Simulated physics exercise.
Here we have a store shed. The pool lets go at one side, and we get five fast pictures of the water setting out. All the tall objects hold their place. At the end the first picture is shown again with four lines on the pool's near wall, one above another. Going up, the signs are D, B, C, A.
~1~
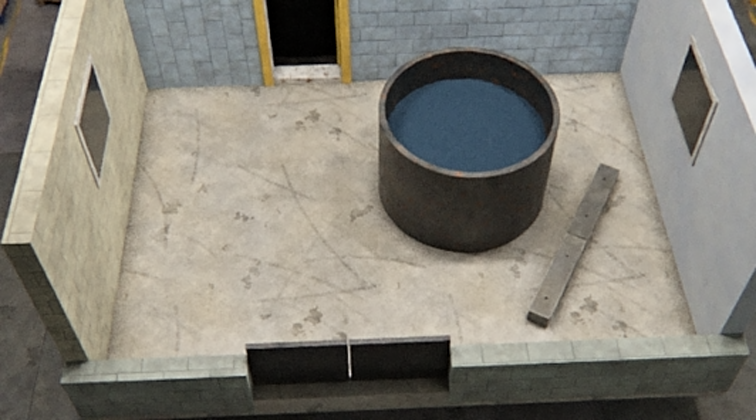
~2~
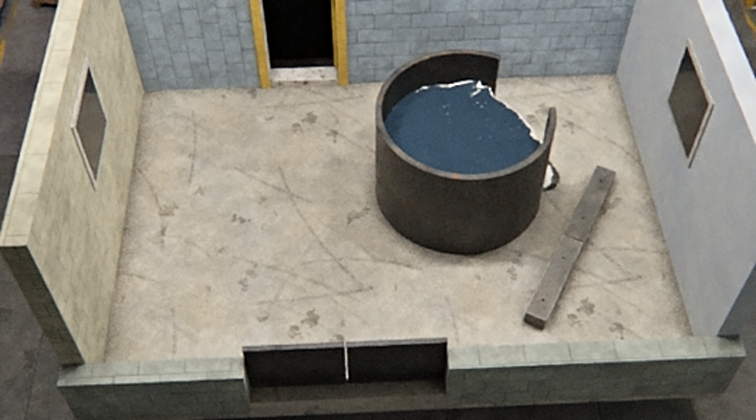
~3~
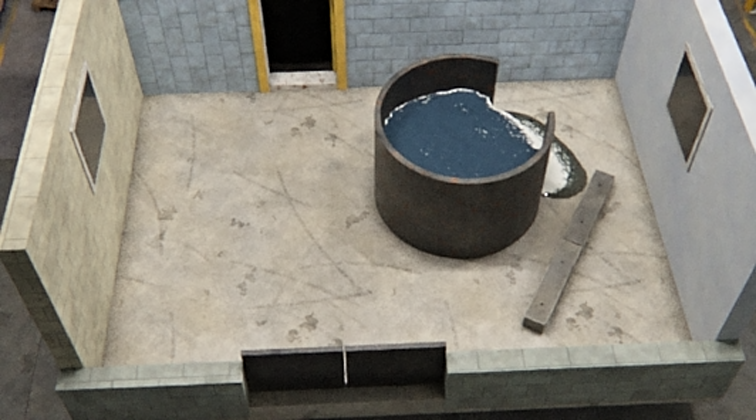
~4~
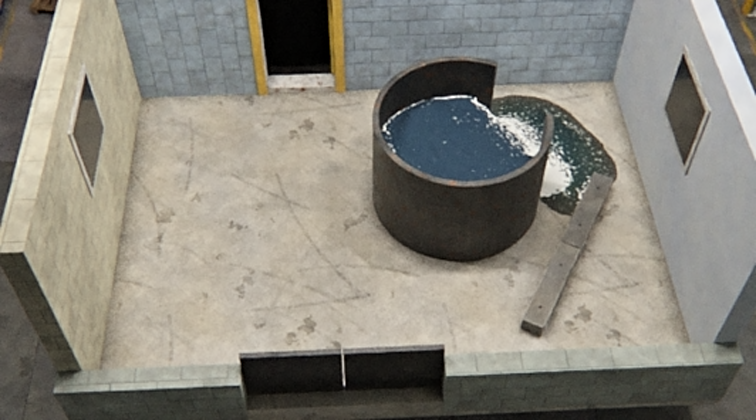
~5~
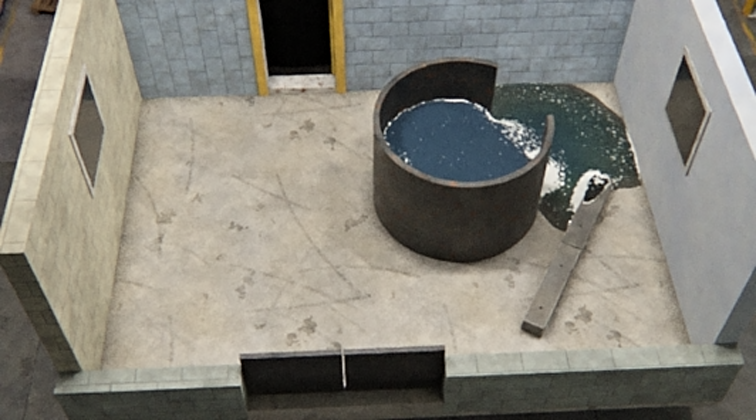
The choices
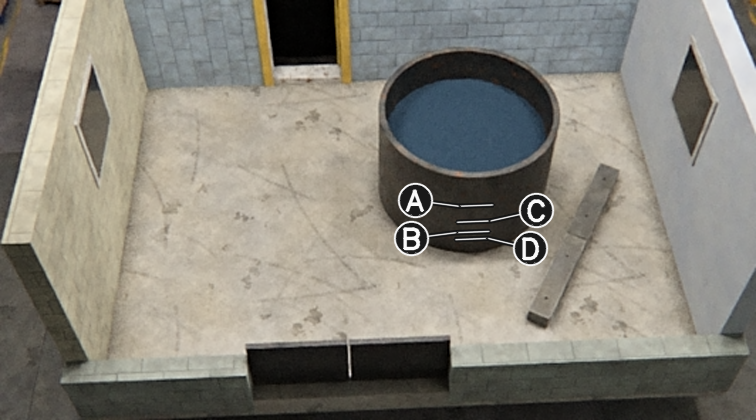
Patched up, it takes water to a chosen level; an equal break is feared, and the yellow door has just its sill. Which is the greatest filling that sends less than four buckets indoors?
A is the one.
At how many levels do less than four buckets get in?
All four.
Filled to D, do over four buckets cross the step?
No, not at all.
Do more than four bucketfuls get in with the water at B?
No, that is safe.
In white, A at (475, 205); B at (472, 232); C at (473, 221); D at (471, 239); from the bottom up D, B, C, A.
With A, a splash gets over, under a bucket.
With B, nothing gets over.
With C, nothing gets over.
With D, nothing gets over.
